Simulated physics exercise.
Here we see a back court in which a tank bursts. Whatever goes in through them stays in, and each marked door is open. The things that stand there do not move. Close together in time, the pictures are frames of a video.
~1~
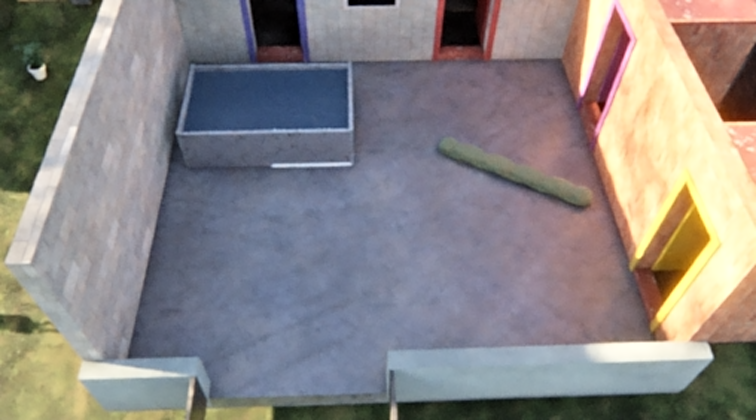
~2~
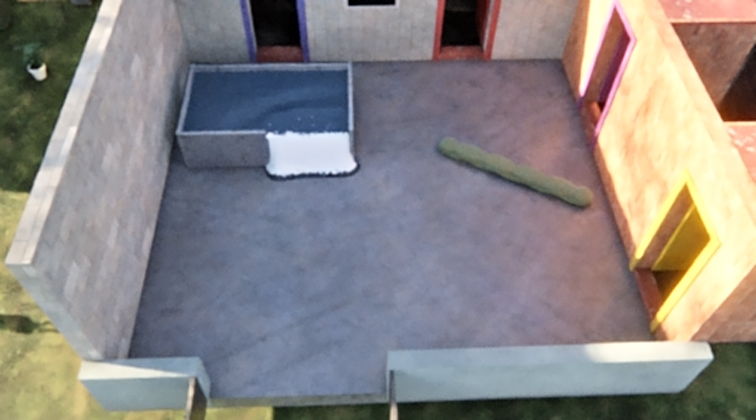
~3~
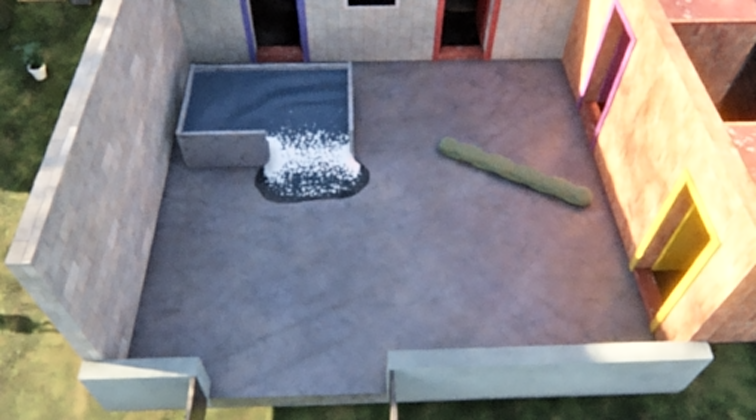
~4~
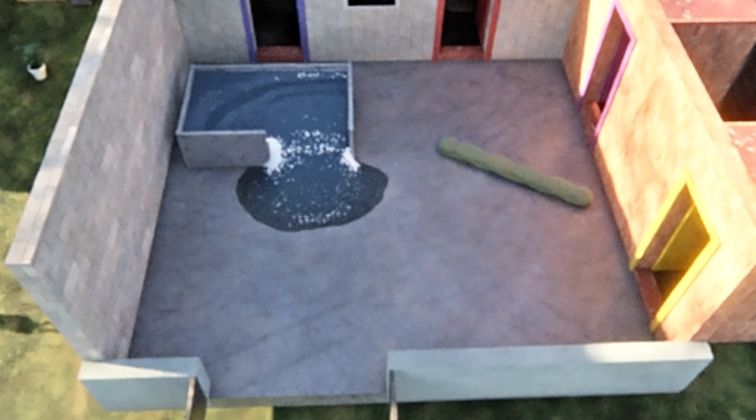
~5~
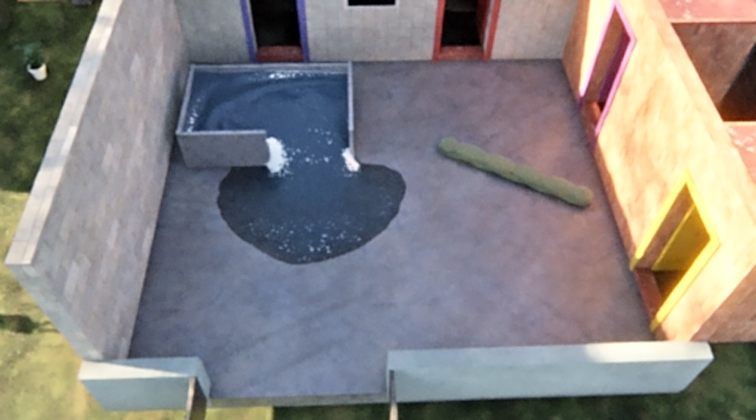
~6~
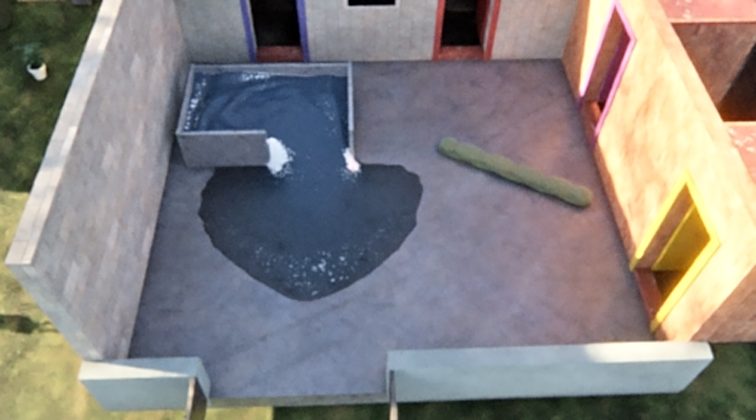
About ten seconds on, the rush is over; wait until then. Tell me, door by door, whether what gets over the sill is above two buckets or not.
Blue door: Not above; purple door: Not above; red door: Not above; yellow door: Above.
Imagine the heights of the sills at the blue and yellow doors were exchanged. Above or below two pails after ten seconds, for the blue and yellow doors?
Here's how I see it: The blue door does not reach it, the yellow door does not reach it.
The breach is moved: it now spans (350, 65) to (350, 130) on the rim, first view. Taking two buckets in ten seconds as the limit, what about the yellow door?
Honestly, the yellow door breaks the threshold.
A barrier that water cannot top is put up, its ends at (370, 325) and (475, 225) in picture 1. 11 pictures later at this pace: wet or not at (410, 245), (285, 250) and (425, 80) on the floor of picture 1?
In order: Soaked, soaked, untouched.
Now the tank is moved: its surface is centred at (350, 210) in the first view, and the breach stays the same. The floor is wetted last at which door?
That would be the blue door.
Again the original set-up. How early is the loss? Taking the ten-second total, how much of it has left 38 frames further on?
By my reckoning, 80 %.
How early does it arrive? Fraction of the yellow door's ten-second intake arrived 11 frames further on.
Near 0 per cent, give or take.
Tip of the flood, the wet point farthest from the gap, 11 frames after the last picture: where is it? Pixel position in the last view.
Estimated pixel: (574, 369).
A moment on, water covers 35 % of the floor; the blue door not reached, the purple door not reached, the red door not reached, the yellow door not reached.
Next, water covers 45 % of the floor; the blue door not reached, the purple door not reached, the red door not reached, the yellow door not reached.
Then, water covers 50 % of the floor; the blue door not reached, the purple door not reached, the red door not reached, the yellow door under two buckets in.
Later, water covers 65 % of the floor; the blue door not reached, the purple door wet at the sill, nothing in, the red door not reached, the yellow door over two buckets in.
In the end, water covers 80 % of the floor; the blue door not reached, the purple door wet at the sill, nothing in, the red door wet at the sill, nothing in, the yellow door over two buckets in.
